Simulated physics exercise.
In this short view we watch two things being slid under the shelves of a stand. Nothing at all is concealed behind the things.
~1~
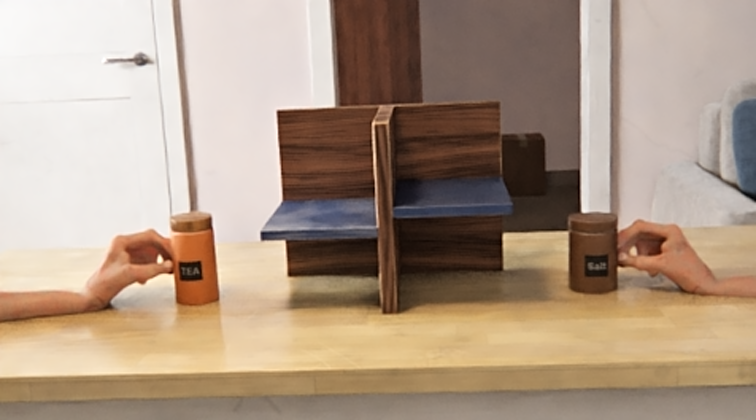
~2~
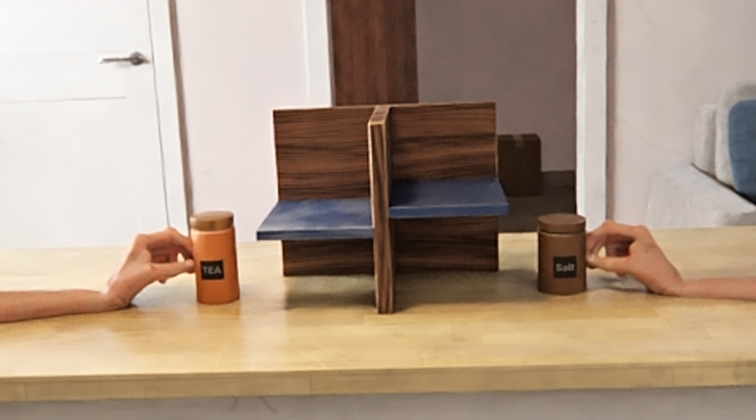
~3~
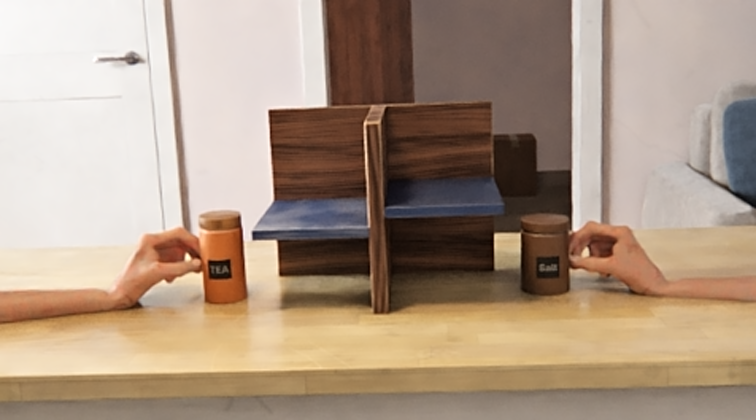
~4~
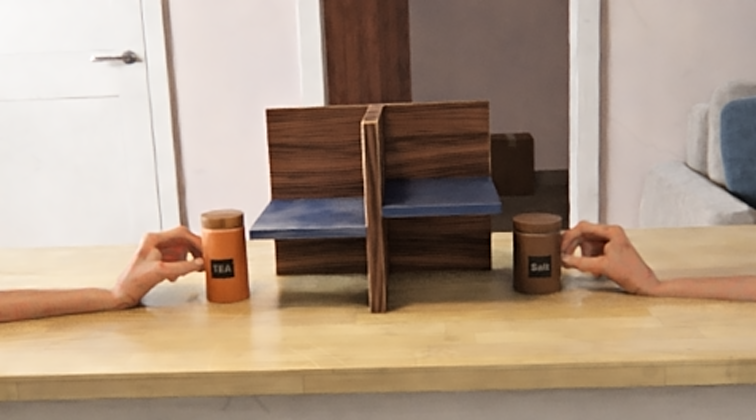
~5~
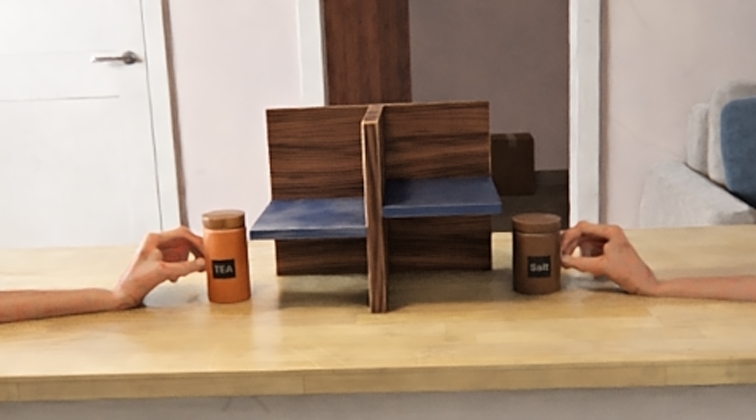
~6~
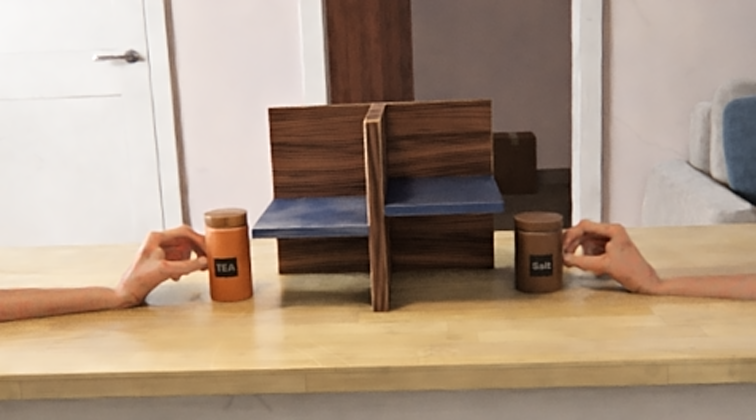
The footage shows two hands on a wooden table sliding an orange tea jar from the left and a brown salt jar from the right slightly inward toward a wooden stand with blue shelves, then holding them nearly still.
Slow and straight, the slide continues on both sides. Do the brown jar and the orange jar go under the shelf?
The brown jar is not blocked. The orange jar never gets under.
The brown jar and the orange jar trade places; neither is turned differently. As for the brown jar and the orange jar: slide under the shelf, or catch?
For the brown jar it is a clean pass; for the orange jar it is a clean pass.
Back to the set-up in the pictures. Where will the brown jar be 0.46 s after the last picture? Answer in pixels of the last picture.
(501, 253).
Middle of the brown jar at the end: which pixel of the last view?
Its middle settles near (474, 254) in the last picture.
Then, 0.26 s on from there, brown jar sliding up to the opening near (527, 252); orange jar sliding up to the opening near (241, 254).
Then, 0.46 s on from there, brown jar part of the way in near (501, 253); orange jar stopped at the opening near (244, 254).
In the end, the brown jar clears the shelf, near (474, 255); the orange jar is too tall, near (244, 254).
